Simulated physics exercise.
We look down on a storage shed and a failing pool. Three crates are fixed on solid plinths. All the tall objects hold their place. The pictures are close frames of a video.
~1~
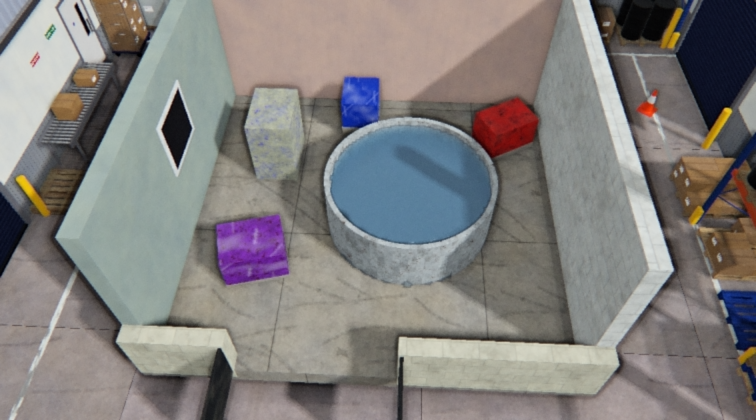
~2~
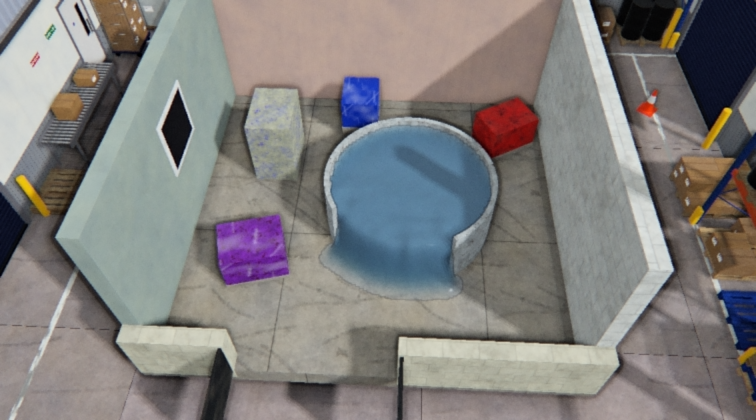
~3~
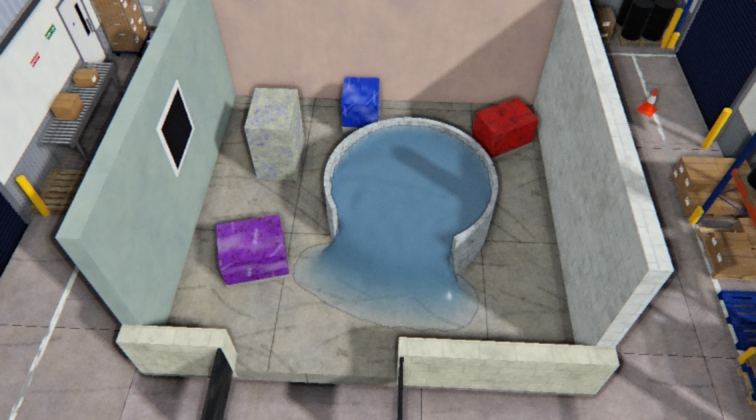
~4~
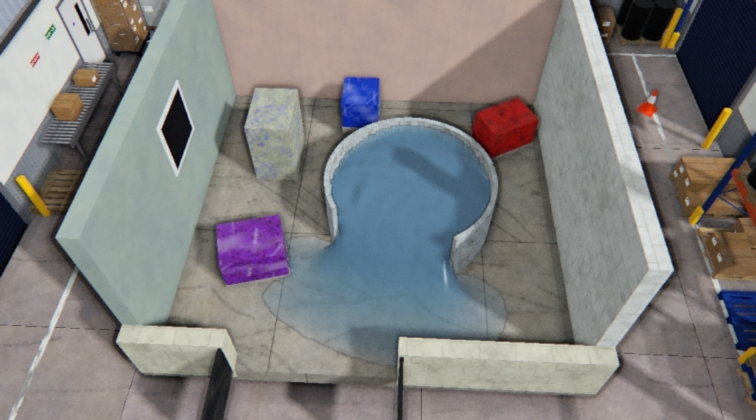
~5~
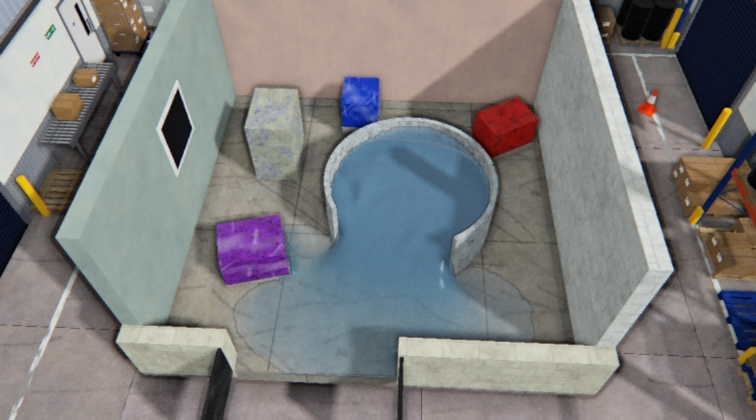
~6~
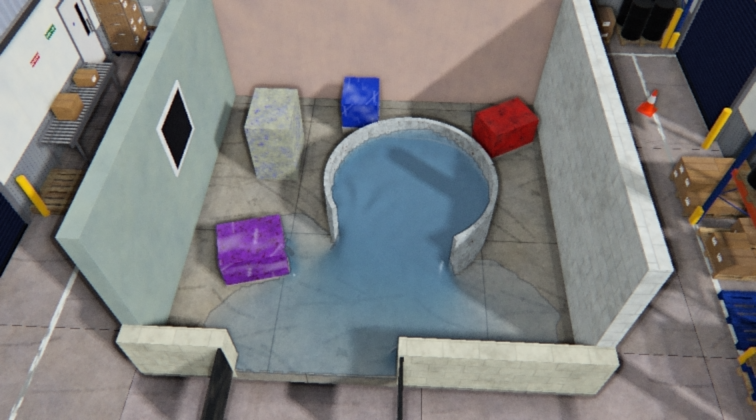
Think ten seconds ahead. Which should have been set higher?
The purple crate is soaked; the red crate is soaked; the blue crate keeps dry.
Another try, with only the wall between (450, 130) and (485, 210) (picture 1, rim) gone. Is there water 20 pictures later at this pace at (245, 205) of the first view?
There: Free of water.
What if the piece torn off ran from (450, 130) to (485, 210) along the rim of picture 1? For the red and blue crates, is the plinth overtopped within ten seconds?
My reading: Red crate takes water; blue crate is wetted.
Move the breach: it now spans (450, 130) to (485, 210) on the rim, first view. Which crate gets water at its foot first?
I say the one in red.
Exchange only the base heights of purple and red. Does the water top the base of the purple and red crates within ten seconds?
One by one: Purple is wetted; red takes water.
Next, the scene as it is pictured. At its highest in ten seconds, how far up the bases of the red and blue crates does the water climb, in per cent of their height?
About 260 and 60 per cent.
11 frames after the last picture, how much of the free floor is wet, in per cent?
Close to 55 %.
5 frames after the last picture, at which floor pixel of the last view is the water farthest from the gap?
Close to (160, 349).
A moment on, water covers 35 % of the floor; the purple crate water round its plinth, the red crate not reached, the blue crate not reached.
Next, water covers 55 % of the floor; the purple crate water round its plinth, the red crate not reached, the blue crate not reached.
Then, water covers 75 % of the floor; the purple crate water round its plinth, the red crate water round its plinth, the blue crate water round its plinth.
Later, water covers 100 % of the floor; the purple crate water round its plinth, the red crate water round its plinth, the blue crate water round its plinth.
In the end, water covers 100 % of the floor; the purple crate was topped, the red crate was topped, the blue crate stayed above the water.
